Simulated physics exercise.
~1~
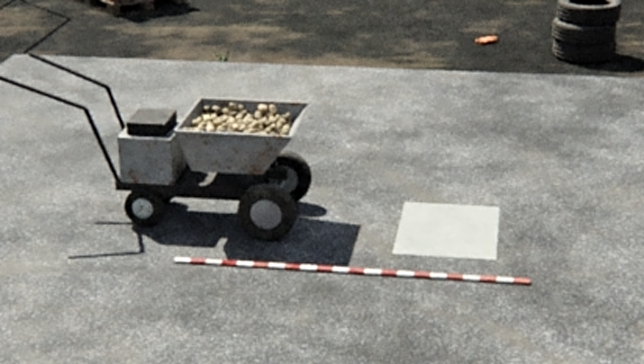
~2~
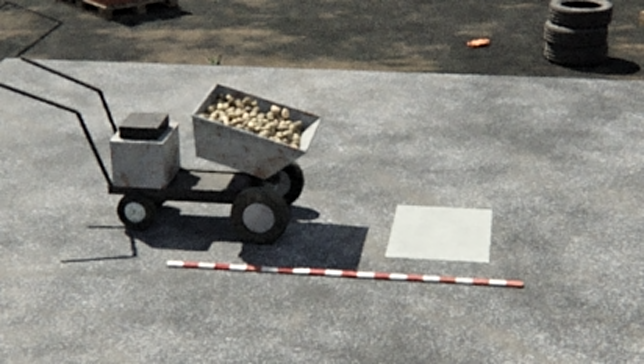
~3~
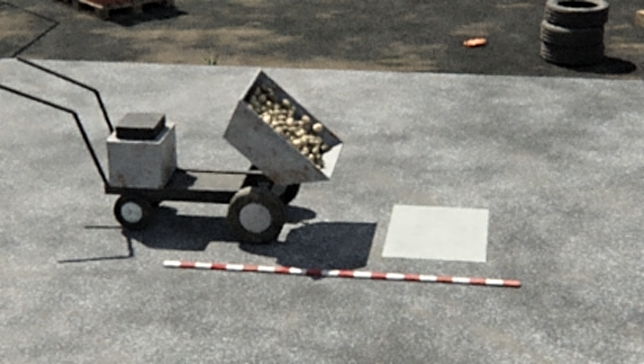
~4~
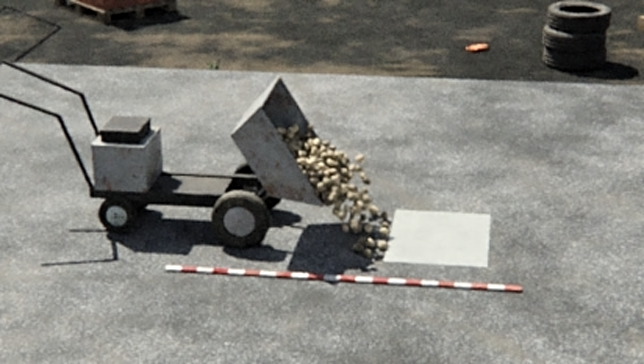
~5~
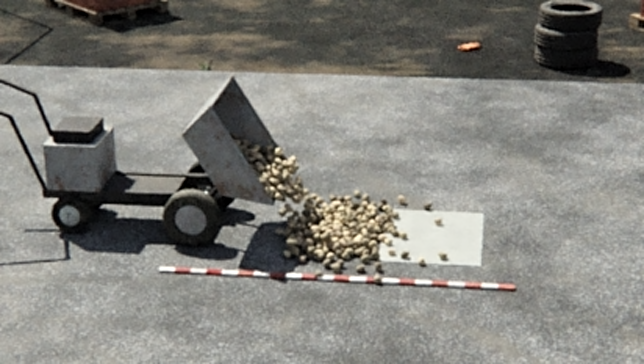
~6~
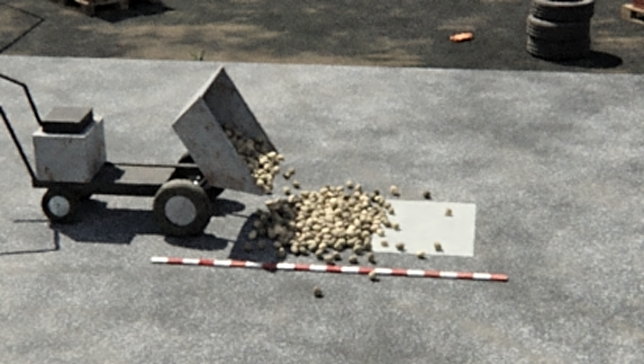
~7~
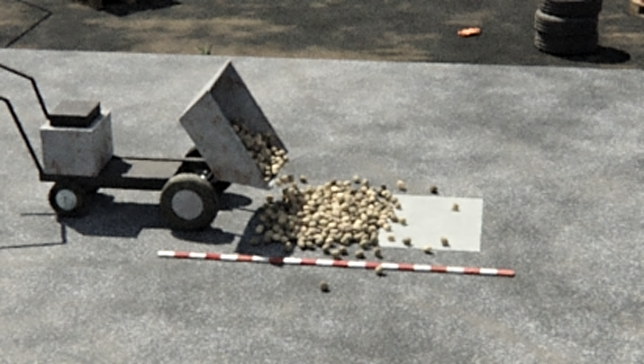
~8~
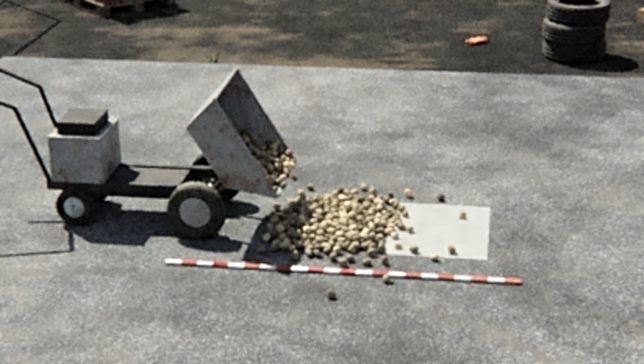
On sunlit grey tarmac, a motor barrow tipping cobbles and rolling back left, most spilling short of a pale sheet, many staying aboard.
